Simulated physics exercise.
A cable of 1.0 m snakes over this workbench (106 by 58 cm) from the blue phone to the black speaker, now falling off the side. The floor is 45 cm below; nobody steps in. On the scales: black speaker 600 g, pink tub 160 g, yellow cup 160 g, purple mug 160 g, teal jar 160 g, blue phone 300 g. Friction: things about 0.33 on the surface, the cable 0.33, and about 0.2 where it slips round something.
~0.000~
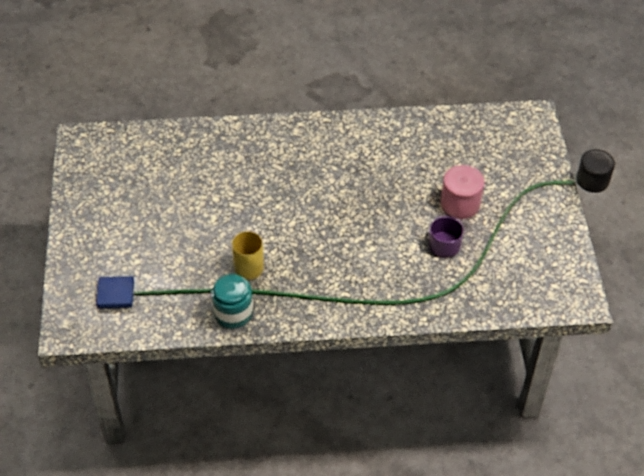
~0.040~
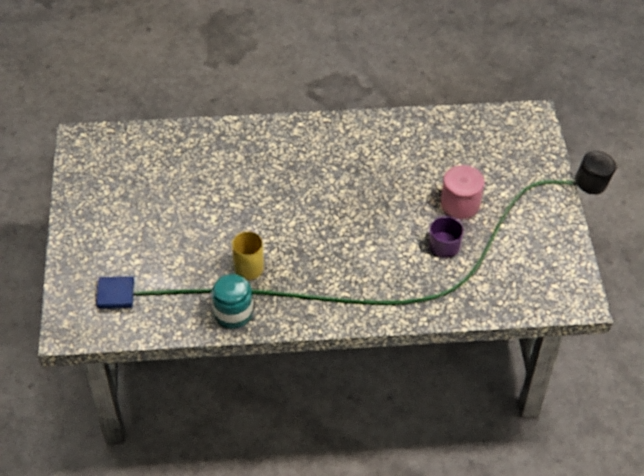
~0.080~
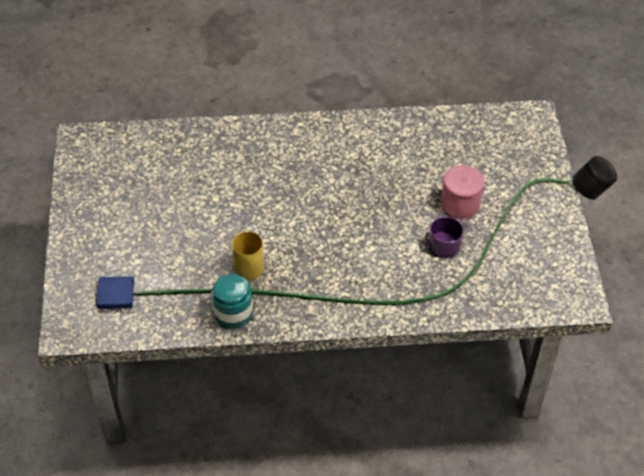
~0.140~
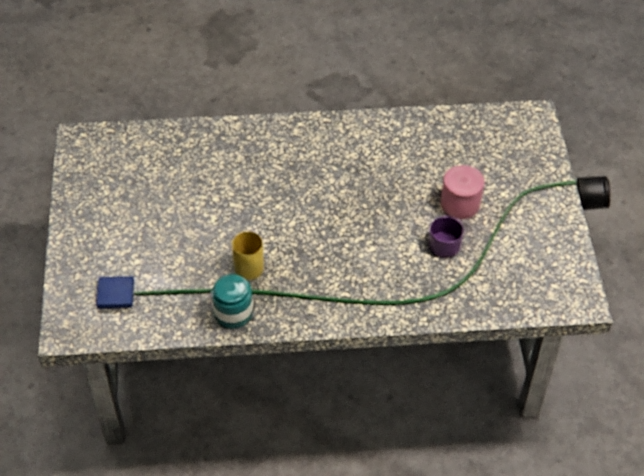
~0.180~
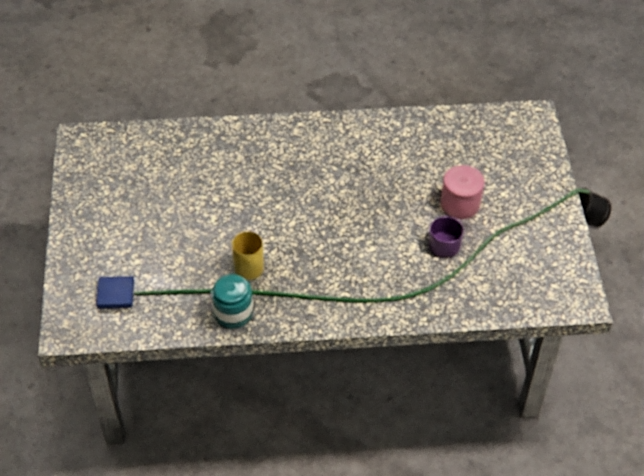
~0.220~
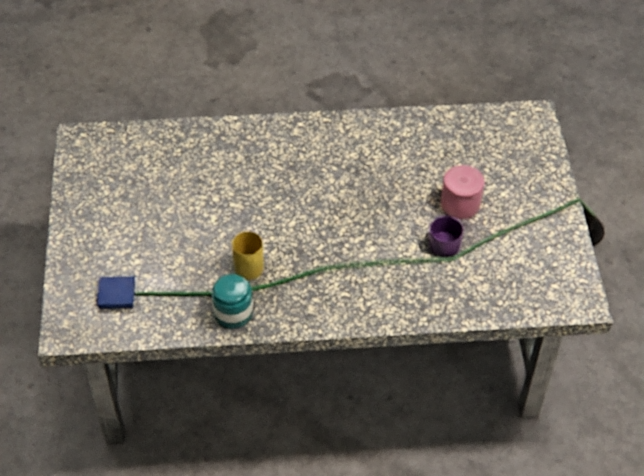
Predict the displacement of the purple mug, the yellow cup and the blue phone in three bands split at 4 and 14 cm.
Result: Purple mug shifts a middling way, yellow cup shifts a middling way, blue phone reaches the top band.
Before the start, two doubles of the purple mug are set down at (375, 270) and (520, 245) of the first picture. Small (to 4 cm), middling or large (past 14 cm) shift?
In that order: Middling, small.
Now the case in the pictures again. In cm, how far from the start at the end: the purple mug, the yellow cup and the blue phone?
Purple mug 8 cm, yellow cup 10 cm, blue phone 30 cm.
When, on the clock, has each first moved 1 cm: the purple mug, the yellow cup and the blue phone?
Purple mug 0.26 s, yellow cup 0.44 s, blue phone 0.26 s.
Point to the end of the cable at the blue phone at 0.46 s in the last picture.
Around (255, 274).
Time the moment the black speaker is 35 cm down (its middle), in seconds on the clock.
That is: 0.46 s.
By 0.5 s, the cable's tail end at (255, 274); blue phone 23 cm off its start, purple mug 8 cm off its start, yellow cup 3 cm off its start.
By 0.7 s, the cable's tail end at (289, 264); blue phone 30 cm off its start, yellow cup 9 cm off its start, purple mug 8 cm off its start.
By 1.0 s, the cable's tail end at (289, 264); blue phone 30 cm off its start at (276, 272), yellow cup 9 cm off its start at (292, 225), purple mug 8 cm off its start at (434, 200).
By 1.2 s, the cable's tail end at (289, 264); blue phone 30 cm off its start, yellow cup 9 cm off its start, purple mug 8 cm off its start.
By 2.4 s, the cable's tail end at (289, 264); blue phone 30 cm off its start at (276, 272), yellow cup 9 cm off its start at (292, 225), purple mug 8 cm off its start at (434, 200), black speaker over the edge.
